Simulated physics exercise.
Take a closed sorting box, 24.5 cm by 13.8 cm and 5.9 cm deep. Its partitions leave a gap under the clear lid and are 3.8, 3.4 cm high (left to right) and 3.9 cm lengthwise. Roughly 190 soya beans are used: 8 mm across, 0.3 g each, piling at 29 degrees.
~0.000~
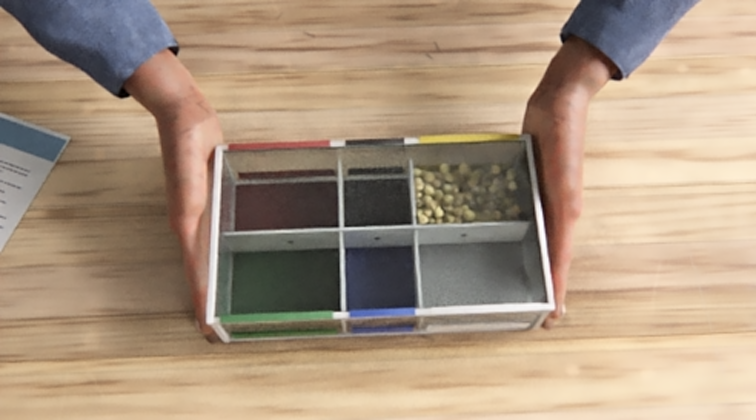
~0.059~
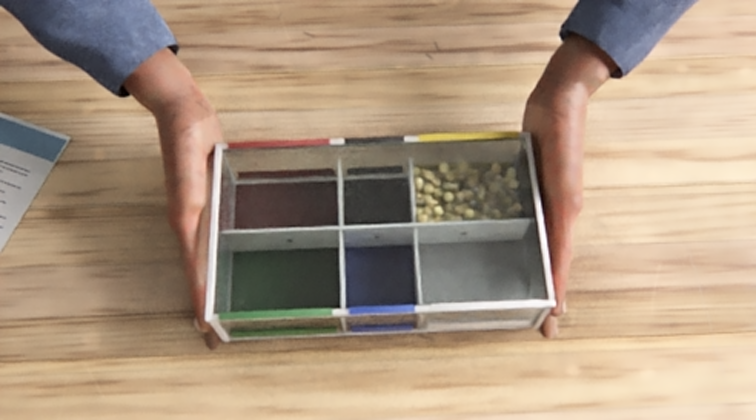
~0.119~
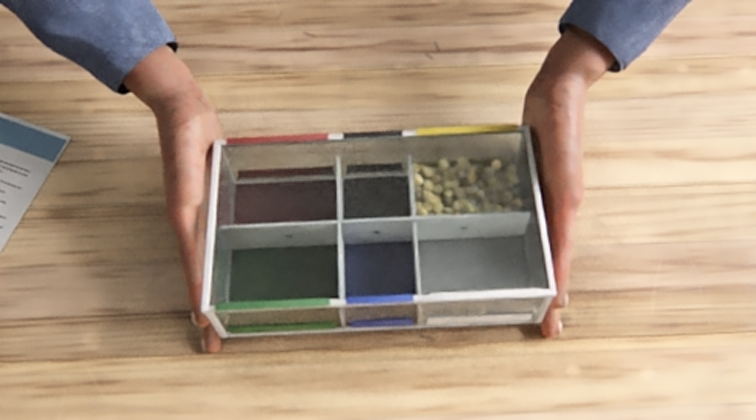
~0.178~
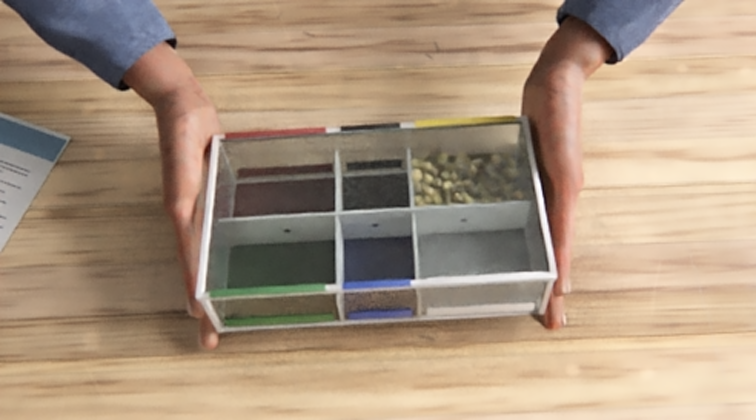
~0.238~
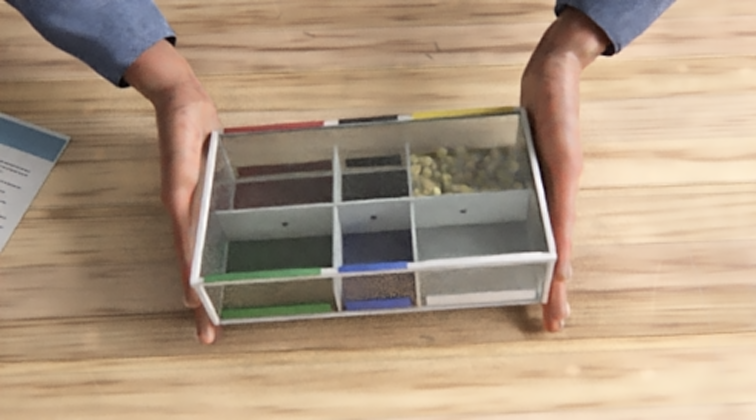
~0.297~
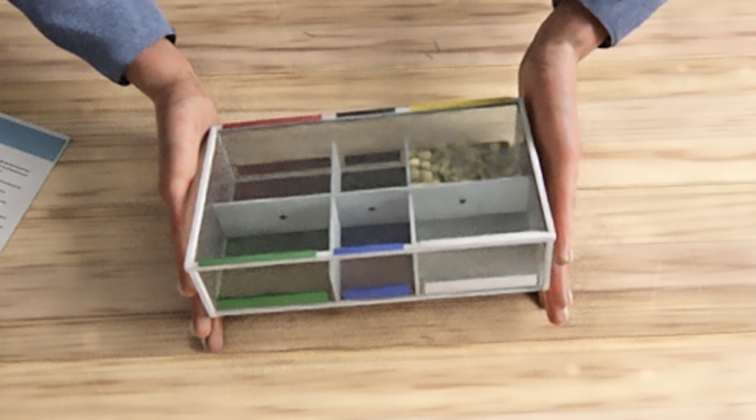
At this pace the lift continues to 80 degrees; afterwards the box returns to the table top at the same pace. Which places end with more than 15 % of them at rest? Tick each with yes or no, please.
Red - no; blue - no; green - no; yellow - yes; white - no; black - no.
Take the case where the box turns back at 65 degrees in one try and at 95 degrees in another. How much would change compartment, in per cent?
Around 0 and 15 in a hundred, respectively.
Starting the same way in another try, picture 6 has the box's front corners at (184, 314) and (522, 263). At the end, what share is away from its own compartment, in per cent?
It would come to roughly 55 percent.
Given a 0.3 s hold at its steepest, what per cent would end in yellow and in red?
You'd end up with yellow at 90 per cent and red at 0 per cent.
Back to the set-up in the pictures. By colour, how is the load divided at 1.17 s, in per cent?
Red 0; blue 0; green 0; yellow 100; white 0; black 0.
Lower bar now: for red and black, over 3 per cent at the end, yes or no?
As for red, not so, and as for black, correct.
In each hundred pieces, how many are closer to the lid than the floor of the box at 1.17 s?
Roughly 30 per cent.
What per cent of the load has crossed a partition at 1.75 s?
Roughly 5 %.
After 1.17 s, tilt 79 degrees; yellow 100 %.
Then, at 1.75 s, tilt 34 degrees; yellow 95 %, black 5 %.
After 2.38 s, tilt 0 degrees; yellow 95 %, black 5 %.
In the end, at 2.8 s, red 0 %, blue 0 %, green 0 %, yellow 95 %, white 0 %, black 5 %.
